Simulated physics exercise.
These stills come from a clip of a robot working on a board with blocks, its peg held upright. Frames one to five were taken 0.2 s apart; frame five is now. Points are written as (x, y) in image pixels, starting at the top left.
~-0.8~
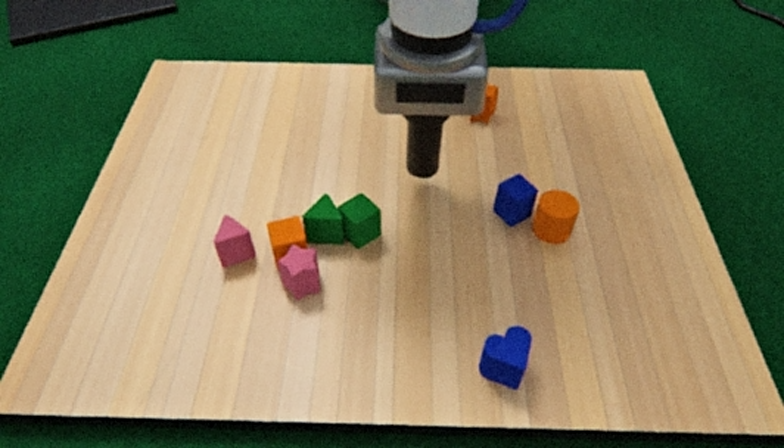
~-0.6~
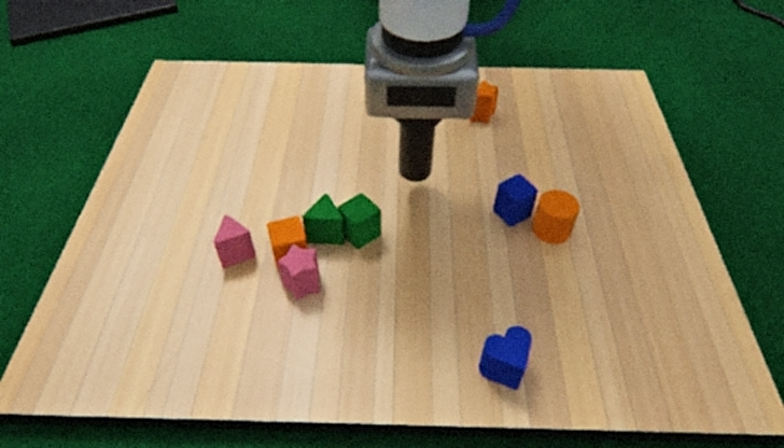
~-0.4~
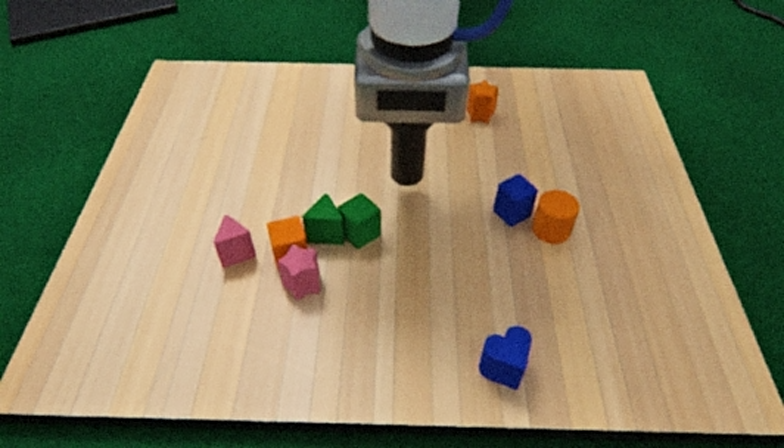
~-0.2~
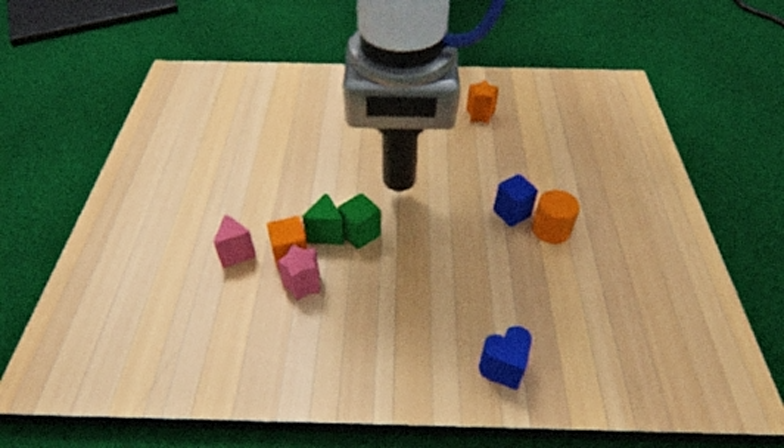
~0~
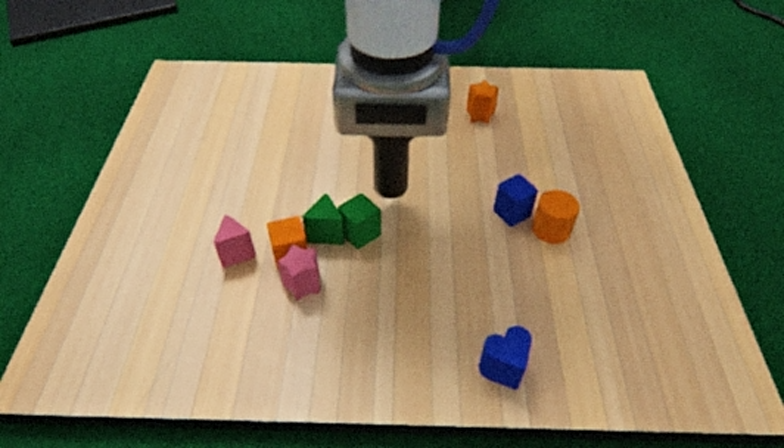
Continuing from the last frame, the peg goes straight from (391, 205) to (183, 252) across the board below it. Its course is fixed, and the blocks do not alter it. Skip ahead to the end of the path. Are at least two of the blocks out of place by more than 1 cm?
In short: Yes.
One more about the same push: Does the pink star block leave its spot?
It seems not.
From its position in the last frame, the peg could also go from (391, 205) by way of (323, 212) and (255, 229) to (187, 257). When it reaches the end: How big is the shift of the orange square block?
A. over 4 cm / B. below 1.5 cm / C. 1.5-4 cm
B.
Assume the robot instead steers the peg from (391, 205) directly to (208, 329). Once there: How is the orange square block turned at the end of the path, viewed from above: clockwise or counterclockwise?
Viewed from above: Clockwise.
On the path given first. One third of the way, peg at (322, 202); orange square block at (272, 237), turned 35° anticlockwise; green triangular piece at (297, 221), turned 35° clockwise; green square block at (347, 216), turned 60° anticlockwise.
Two thirds of the way, peg at (249, 218); pink triangular piece at (218, 229), turned 30° clockwise; orange square block at (245, 268), turned 90° anticlockwise; green triangular piece at (245, 241), turned 25° anticlockwise; green square block at (347, 216), turned 60° anticlockwise.
At the end, peg at (175, 234); pink triangular piece at (167, 251), turned 50° anticlockwise; orange square block at (245, 269), turned 100° anticlockwise; pink star block in place; green triangular piece at (230, 241), turned 70° anticlockwise; green square block at (347, 216), turned 60° anticlockwise.
